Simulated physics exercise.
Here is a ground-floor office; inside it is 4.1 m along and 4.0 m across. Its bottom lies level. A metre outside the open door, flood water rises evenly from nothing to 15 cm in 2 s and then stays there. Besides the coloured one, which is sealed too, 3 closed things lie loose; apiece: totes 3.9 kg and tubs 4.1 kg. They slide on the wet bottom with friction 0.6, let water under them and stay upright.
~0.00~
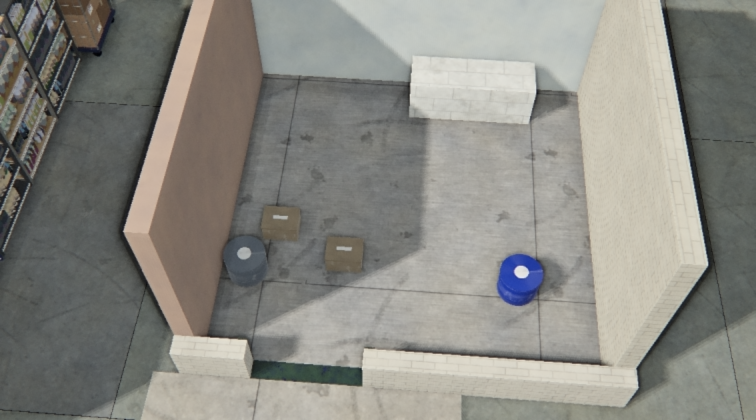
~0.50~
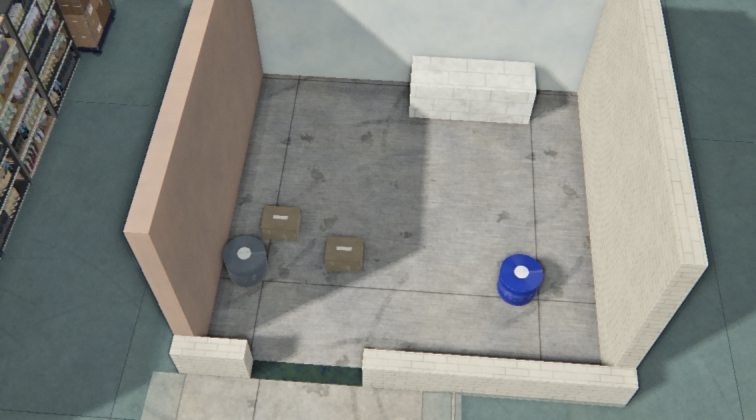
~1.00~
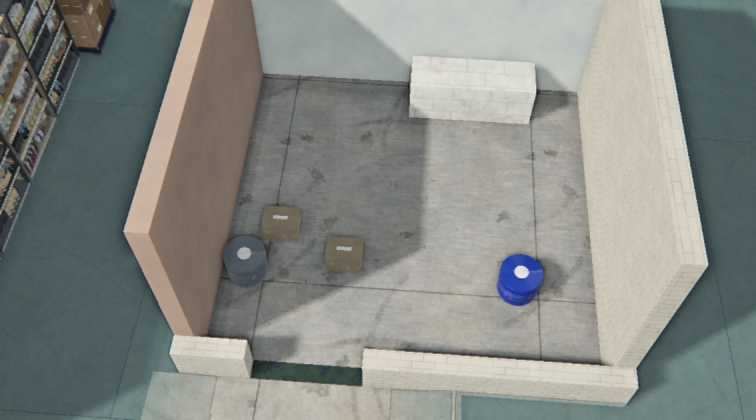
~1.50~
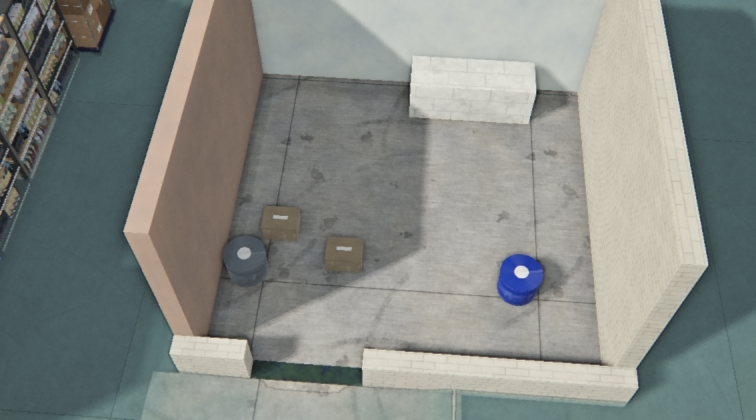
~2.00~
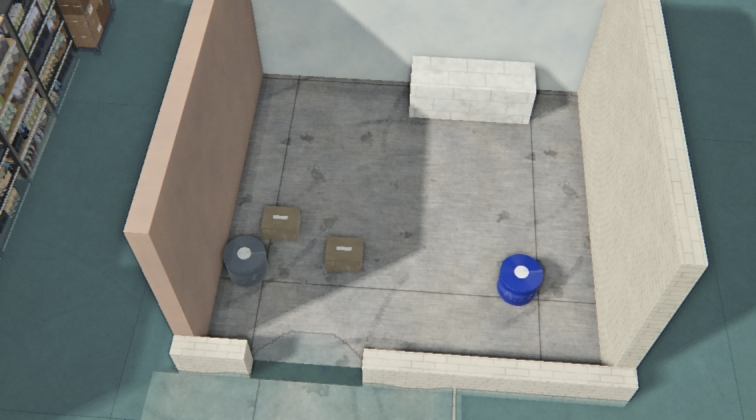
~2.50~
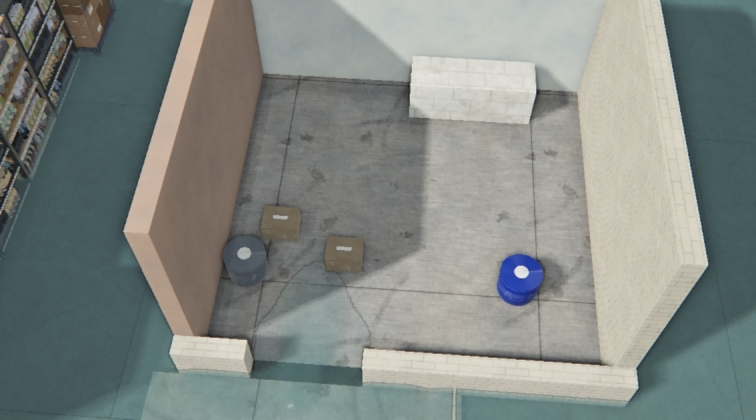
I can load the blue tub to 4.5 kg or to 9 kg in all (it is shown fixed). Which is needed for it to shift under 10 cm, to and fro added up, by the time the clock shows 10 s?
I expect that the lower weight is enough.
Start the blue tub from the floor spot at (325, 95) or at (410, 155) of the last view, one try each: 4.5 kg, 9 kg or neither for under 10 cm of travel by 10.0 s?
In turn: Neither holds; neither holds.
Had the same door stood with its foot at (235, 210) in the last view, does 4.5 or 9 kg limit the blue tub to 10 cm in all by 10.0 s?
Then neither weight holds it.
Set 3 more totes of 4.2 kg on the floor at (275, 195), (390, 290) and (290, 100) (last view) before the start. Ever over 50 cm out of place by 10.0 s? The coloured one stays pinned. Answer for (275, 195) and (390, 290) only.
In turn: Over, over.
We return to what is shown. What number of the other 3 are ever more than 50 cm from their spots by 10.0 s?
3 of them.
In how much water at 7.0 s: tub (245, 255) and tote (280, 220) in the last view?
About 8 and 8 cm.
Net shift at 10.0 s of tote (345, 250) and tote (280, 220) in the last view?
In that order: 200 cm, 200 cm.
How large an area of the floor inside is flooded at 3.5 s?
About 4.5 m2.
After 3.5 s the blue tub would be 0 cm from its start with 4.5 kg and 0 cm from its start with 9 kg; 0 cm of water round it then.
After 4.5 s the blue tub would be 0 cm from its start with 4.5 kg and 0 cm from its start with 9 kg; 0 cm of water round it then.
After 7.0 s the blue tub would be 0 cm from its start with 4.5 kg and 0 cm from its start with 9 kg; 1 cm of water round it then.
After 10.0 s the blue tub would be 0 cm from its start with 4.5 kg and 0 cm from its start with 9 kg; 2 cm of water round it then.
